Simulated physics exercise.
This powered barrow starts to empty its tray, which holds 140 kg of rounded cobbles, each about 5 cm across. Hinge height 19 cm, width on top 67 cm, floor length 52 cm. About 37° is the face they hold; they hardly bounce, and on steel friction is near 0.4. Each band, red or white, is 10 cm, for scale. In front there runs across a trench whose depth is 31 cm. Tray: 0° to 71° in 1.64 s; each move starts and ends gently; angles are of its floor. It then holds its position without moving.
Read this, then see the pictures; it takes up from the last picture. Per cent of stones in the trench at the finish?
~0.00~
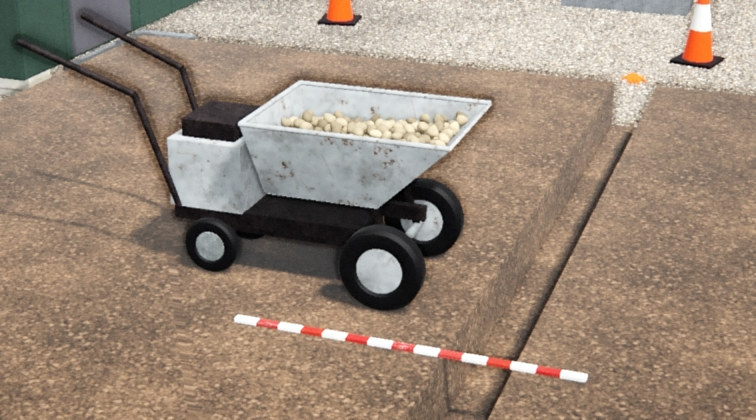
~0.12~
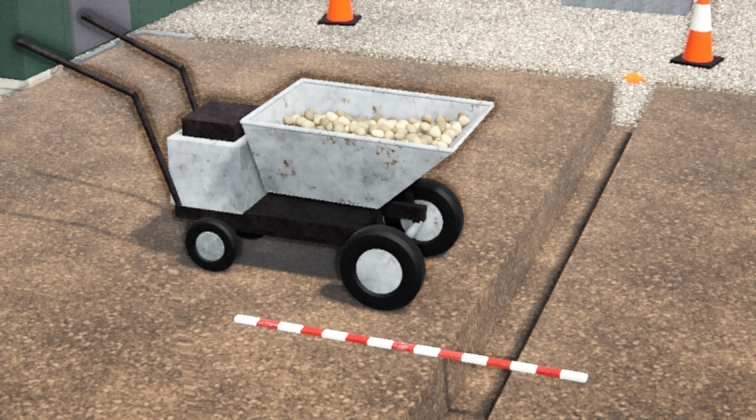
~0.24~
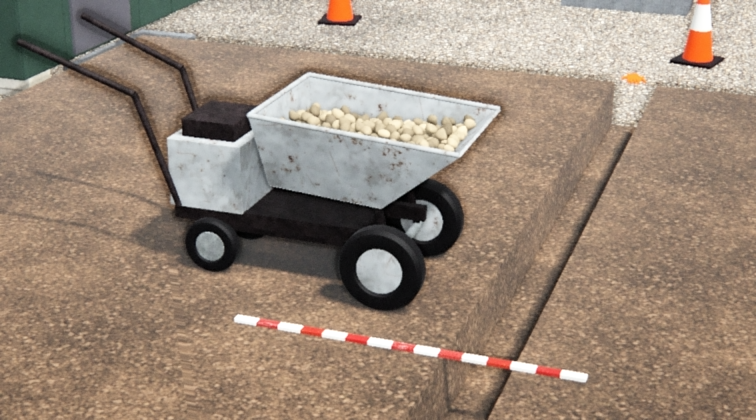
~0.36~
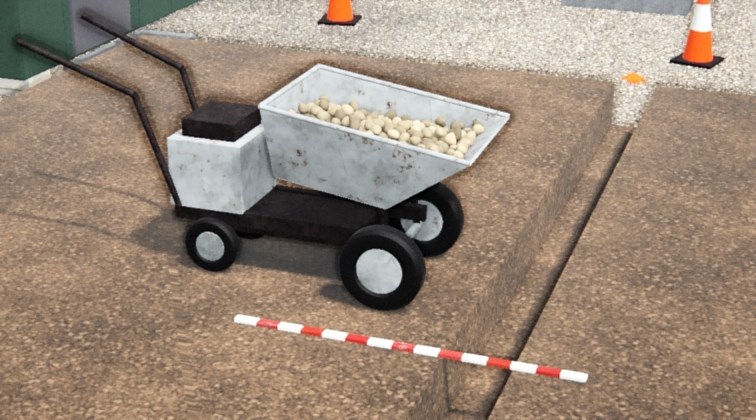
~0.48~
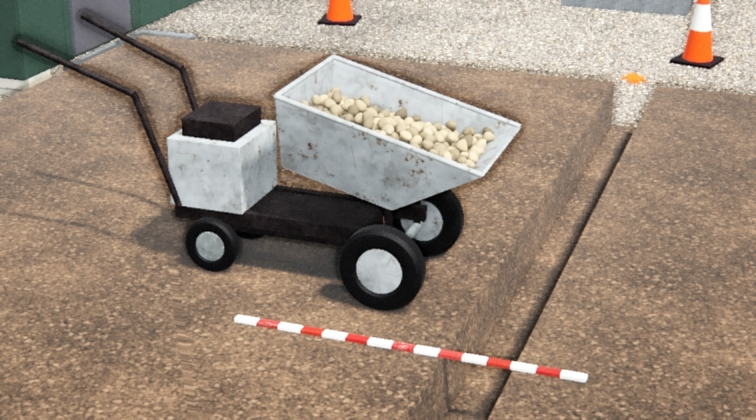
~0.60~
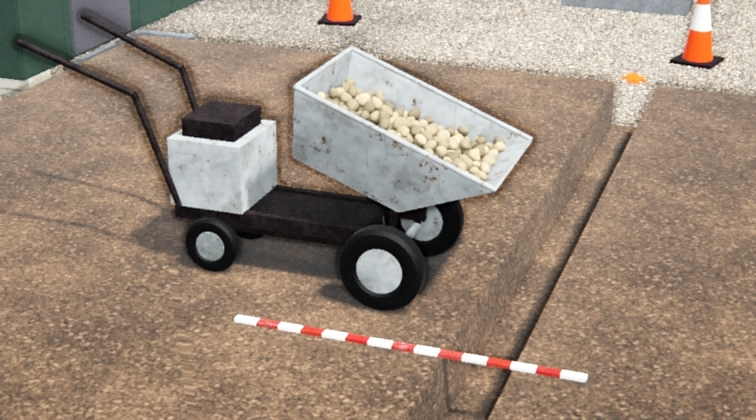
About 5 %.
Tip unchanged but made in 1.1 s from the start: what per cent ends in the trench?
That would give about 5 percent.
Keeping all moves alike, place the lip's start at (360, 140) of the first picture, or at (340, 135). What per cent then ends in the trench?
It comes to about 95 and 65 in a hundred.
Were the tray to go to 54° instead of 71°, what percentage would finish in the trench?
I'd guess some 20 in a hundred.
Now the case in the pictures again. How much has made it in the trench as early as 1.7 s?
By that point it's something like 0 in a hundred.
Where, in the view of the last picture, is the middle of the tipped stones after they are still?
Their centre sits close to (606, 307).
After 1.2 s the floor is at 60°; 100 % in the tray; the foremost stones are at (543, 247).
After 1.7 s the floor is at 71°; 52 % in the tray, 48 % past the trench; the foremost stones are at (680, 310).
After 2.1 s the floor is at 71°; 28 % in the tray, 2 % in the trench, 71 % past the trench; the foremost stones are past the picture's edge.
After 4.0 s the floor is at 71°; 22 % in the tray, 5 % in the trench, 72 % past the trench; the foremost stones are past the picture's edge.
